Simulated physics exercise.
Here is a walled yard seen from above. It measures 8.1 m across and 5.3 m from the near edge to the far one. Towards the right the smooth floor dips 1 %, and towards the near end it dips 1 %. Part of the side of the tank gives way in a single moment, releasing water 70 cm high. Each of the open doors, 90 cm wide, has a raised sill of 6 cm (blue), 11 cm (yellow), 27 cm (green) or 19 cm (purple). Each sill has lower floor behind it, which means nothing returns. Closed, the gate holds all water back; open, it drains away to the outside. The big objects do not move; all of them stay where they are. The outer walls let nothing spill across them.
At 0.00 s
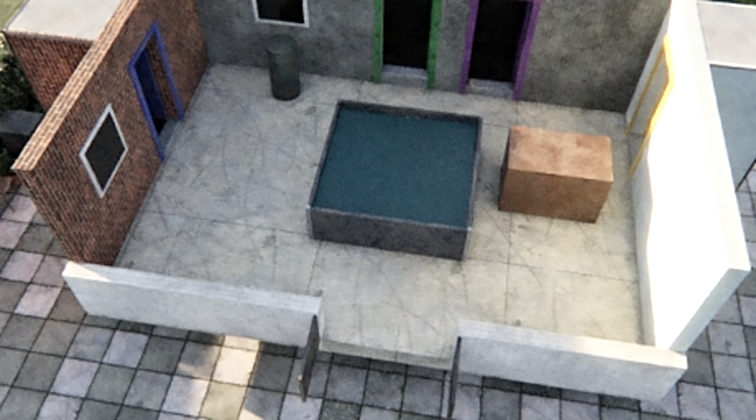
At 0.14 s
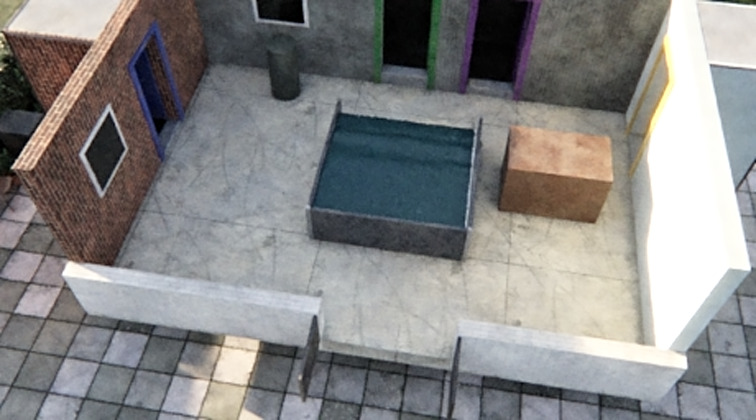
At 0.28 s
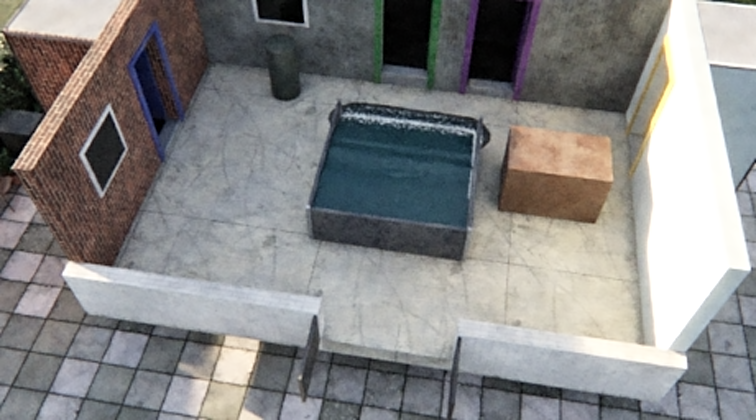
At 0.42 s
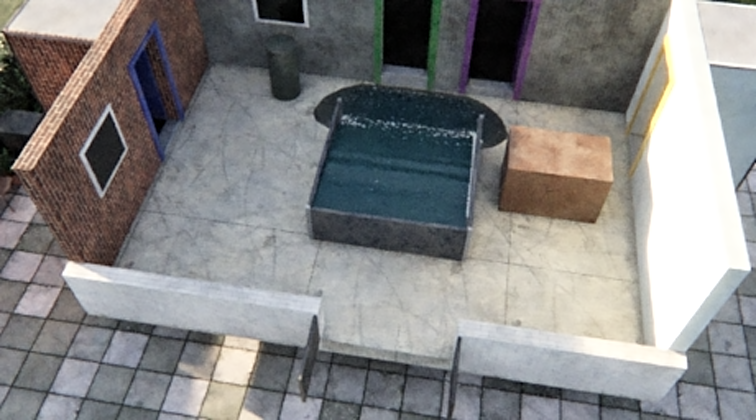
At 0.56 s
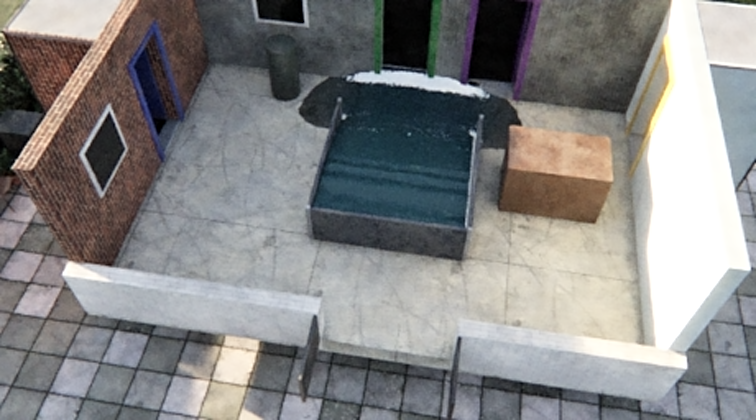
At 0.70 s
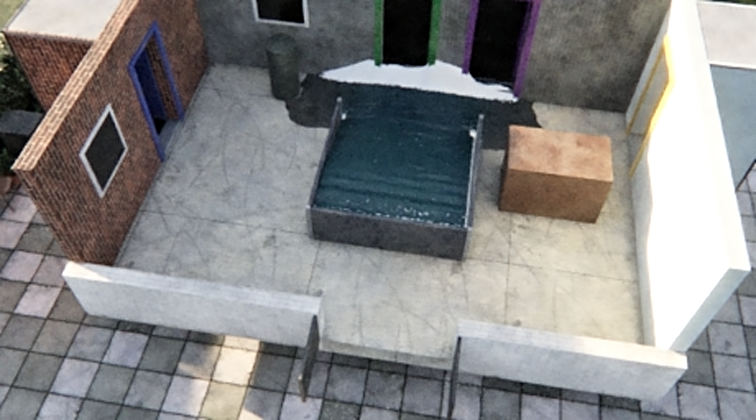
A square, dark-walled tank of blue-green water stands in a pale walled yard seen from above, the view never moving. A brown block sits to its right, a dark barrel behind it to the left, and blue, green and purple doorways open in brick and grey walls. Water pours from the tank's far side, fans out as a dark sheet, and reaches the back wall with white foam.
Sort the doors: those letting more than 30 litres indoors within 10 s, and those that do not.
The blue door is among those that do not; the yellow door is among those letting more in; the green door is among those letting more in; the purple door is among those letting more in.
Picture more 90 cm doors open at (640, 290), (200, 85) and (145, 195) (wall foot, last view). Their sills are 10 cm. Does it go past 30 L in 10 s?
First doorway falls short, second gets there, third falls short.
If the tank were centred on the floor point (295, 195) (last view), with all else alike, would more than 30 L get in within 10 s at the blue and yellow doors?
Well, blue ends up beyond the mark and yellow ends up beyond the mark.
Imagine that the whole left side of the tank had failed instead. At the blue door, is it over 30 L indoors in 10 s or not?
At the blue door the limit is exceeded.
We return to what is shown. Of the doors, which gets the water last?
Last: Blue.
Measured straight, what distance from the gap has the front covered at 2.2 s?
Roughly 4.4 m.
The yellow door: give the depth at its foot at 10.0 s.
Looks like about 13.0 cm at that spot.
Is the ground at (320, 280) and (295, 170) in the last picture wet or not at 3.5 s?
In turn: Dry, wet.
After 1.4 s water covers 20 % of the floor and is deepest (50 cm) near (427, 91); blue door not reached, yellow door not reached, green door 49 cm at the sill, 79 L in, purple door 33 cm at the sill, 29 L in.
After 2.2 s water covers 35 % of the floor and is deepest (42 cm) near (307, 76); blue door not reached, yellow door 24 cm at the sill, 7 L in, green door 41 cm at the sill, 171 L in, purple door 32 cm at the sill, 89 L in.
After 3.5 s water covers 65 % of the floor and is deepest (30 cm) near (618, 122); blue door 7 cm at the sill, 0 L in, yellow door 28 cm at the sill, 122 L in, green door 20 cm at the sill, 208 L in, purple door 20 cm at the sill, 129 L in.
After 6.0 s water covers 85 % of the floor and is deepest (20 cm) near (622, 359); blue door 6 cm at the sill, 10 L in, yellow door 17 cm at the sill, 259 L in, green door 10 cm at the sill, 208 L in, purple door 9 cm at the sill, 131 L in.
After 10.0 s water covers 100 % of the floor and is deepest (16 cm) near (533, 357); blue door 2 cm at the sill, 11 L in, yellow door 13 cm at the sill, 291 L in, green door 8 cm at the sill, 209 L in, purple door 9 cm at the sill, 131 L in.
